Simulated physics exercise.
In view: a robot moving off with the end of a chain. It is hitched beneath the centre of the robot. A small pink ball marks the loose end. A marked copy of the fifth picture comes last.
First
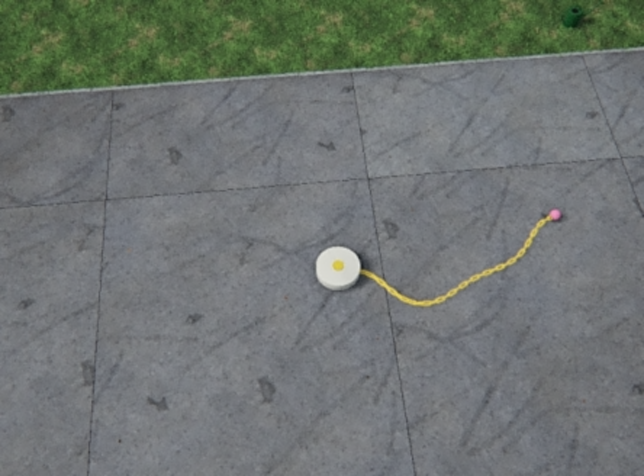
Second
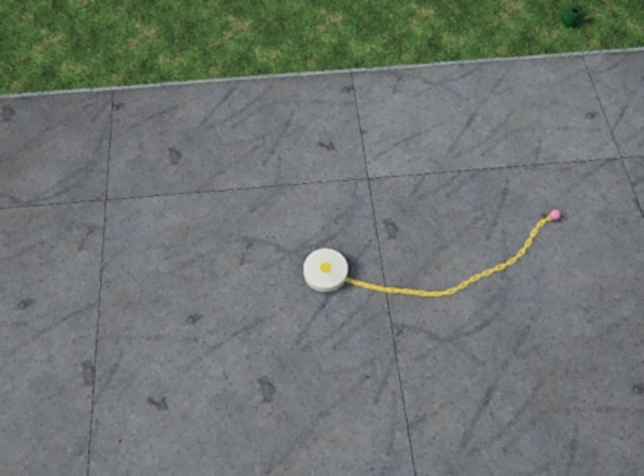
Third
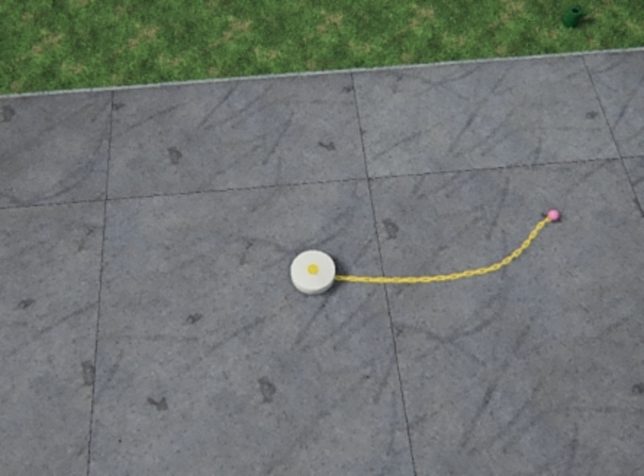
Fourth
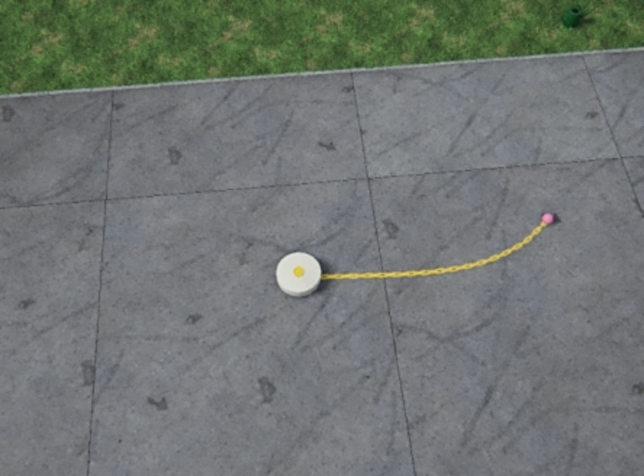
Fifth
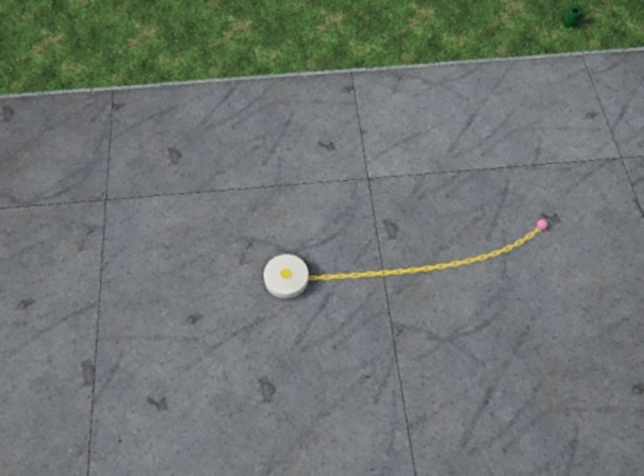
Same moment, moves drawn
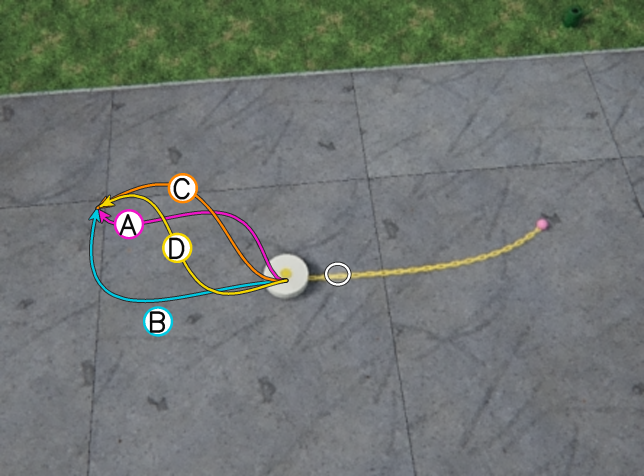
A round white robot with a yellow dot on top slid slowly left across grey paving, drawing the curved yellow chain behind it straighter, and then the chain's pink far end began trailing along too.
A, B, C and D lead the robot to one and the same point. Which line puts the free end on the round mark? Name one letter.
The end stops on the ring with B.
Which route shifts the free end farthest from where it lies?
Route B.
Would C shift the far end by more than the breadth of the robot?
Yes.
On the copy, A from (287, 280) via (206, 212) to (98, 209); B from (287, 280) via (145, 301) to (98, 208); C from (287, 280) via (208, 207) to (98, 208); D from (287, 280) via (181, 256) to (101, 206); the ring at (338, 274).
On B. First, robot (181, 294), middle of the chain (323, 276), free end (455, 254).
Then, robot (91, 267), middle of the chain (231, 285), free end (365, 267).
Finally, robot (96, 204), middle of the chain (203, 270), free end (337, 271); the free end is on the ring.
By contrast, A leaves the free end at (356, 239); C leaves the free end at (354, 239); D leaves the free end at (351, 259).
